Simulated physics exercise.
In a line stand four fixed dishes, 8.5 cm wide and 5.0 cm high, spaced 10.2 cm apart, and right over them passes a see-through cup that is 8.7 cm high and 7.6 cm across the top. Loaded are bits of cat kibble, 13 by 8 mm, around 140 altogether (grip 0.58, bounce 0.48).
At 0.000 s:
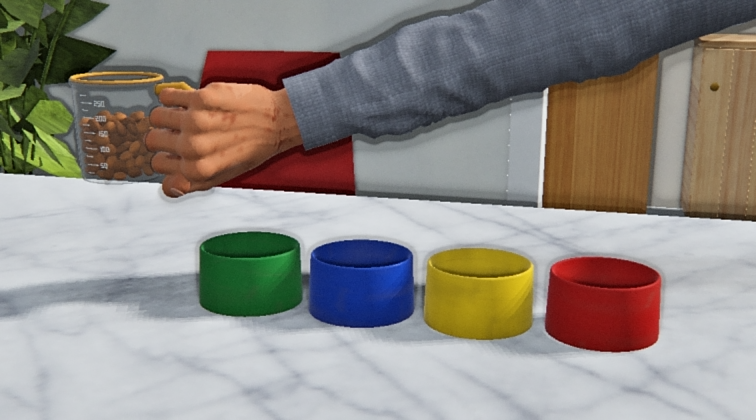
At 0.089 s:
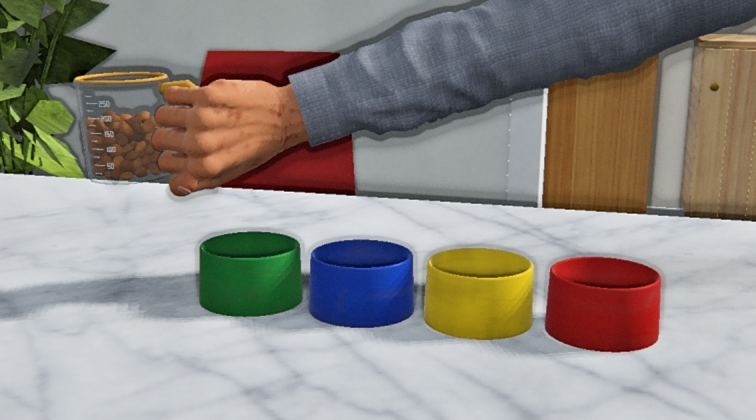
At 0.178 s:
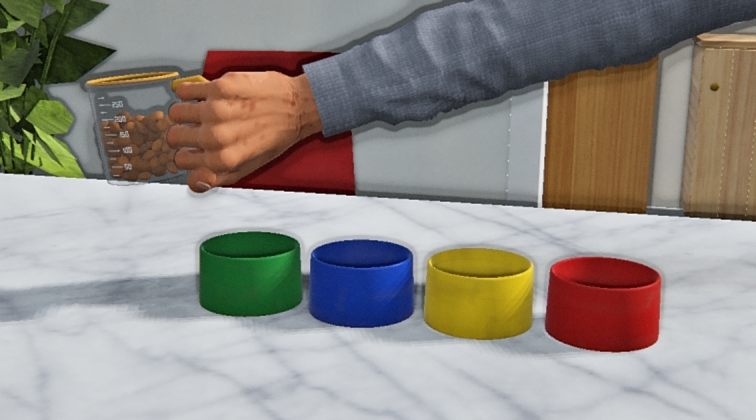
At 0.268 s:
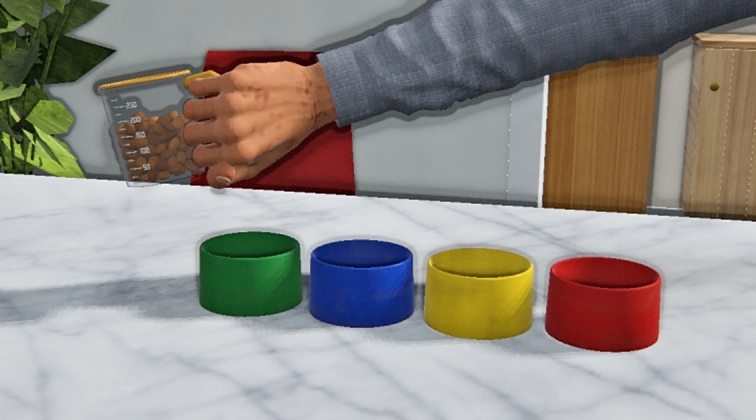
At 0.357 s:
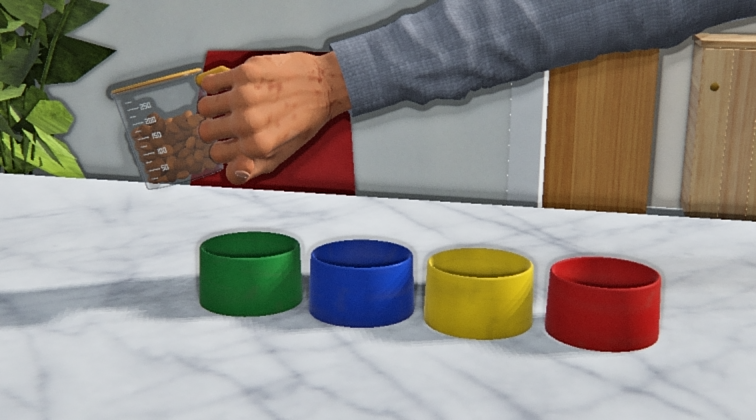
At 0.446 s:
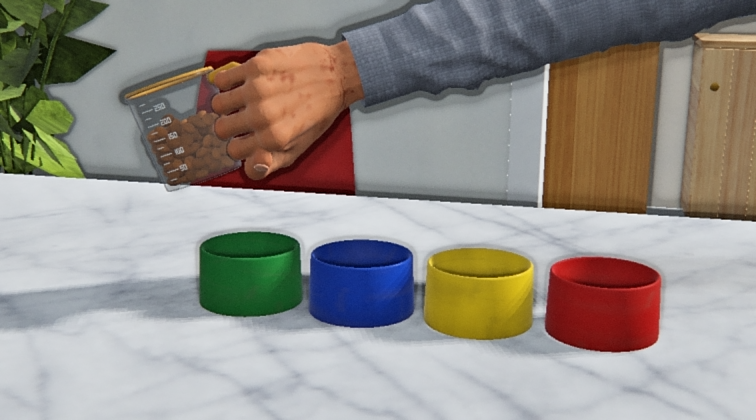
A hand held a clear measuring cup of brown pieces behind a row of green, blue, yellow and red dishes, then moved it slightly to the right while gradually tilting it.
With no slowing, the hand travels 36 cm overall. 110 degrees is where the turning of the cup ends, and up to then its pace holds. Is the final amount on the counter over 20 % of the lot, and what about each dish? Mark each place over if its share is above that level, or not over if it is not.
Red: Not over, blue: Not over, green: Not over, yellow: Over, counter: Not over.
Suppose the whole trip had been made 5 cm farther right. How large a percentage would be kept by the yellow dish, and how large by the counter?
Yellow: 90; counter: 10.
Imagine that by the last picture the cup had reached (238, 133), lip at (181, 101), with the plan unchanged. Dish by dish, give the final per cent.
Then red 0, blue 0, green 0, and yellow 80.
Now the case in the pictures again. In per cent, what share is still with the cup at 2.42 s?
Estimate: Around 70 % of the load.
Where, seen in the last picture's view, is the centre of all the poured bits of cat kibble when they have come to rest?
Estimated resting centre: Around (470, 296).
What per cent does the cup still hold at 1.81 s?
Near 100 per cent of the load.
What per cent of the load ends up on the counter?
Close to 5 per cent, give or take.
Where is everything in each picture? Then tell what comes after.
In the first frame, cup at (120, 127), tilt 0 degrees, lip at (78, 77), moved 0.0 cm; middle of the pieces at (119, 140); green dish at (250, 246); blue dish at (362, 254); yellow dish at (480, 263); red dish at (605, 273).
In the second frame, cup at (125, 128), tilt 2 degrees, lip at (82, 78), moved 0.5 cm; middle of the pieces at (125, 141).
In the third frame, cup at (140, 128), tilt 6 degrees, lip at (93, 82), moved 2.0 cm; middle of the pieces at (141, 141).
In the fourth frame, cup at (155, 129), tilt 11 degrees, lip at (106, 87), moved 3.5 cm; middle of the pieces at (157, 142).
In the fifth frame, cup at (171, 130), tilt 15 degrees, lip at (119, 91), moved 4.9 cm; middle of the pieces at (174, 143).
In the sixth frame, cup at (187, 131), tilt 20 degrees, lip at (132, 97), moved 6.4 cm; middle of the pieces at (190, 143); green dish at (250, 246); blue dish at (362, 254); yellow dish at (480, 263); red dish at (605, 273). Its pace works out near 50 degrees a second; the hand travels 17 cm a second.
Then, at 1.27 s, tilt 63 degrees; cup holds 100 %.
After 1.81 s, tilt 91 degrees; cup holds 100 %.
Then, at 2.42 s, tilt 110 degrees; cup holds 70 %, blue 5 %, yellow 20 %.
By 4.5 s all is still; red 0 %, blue 5 %, green 0 %, yellow 90 %, counter 5 %.
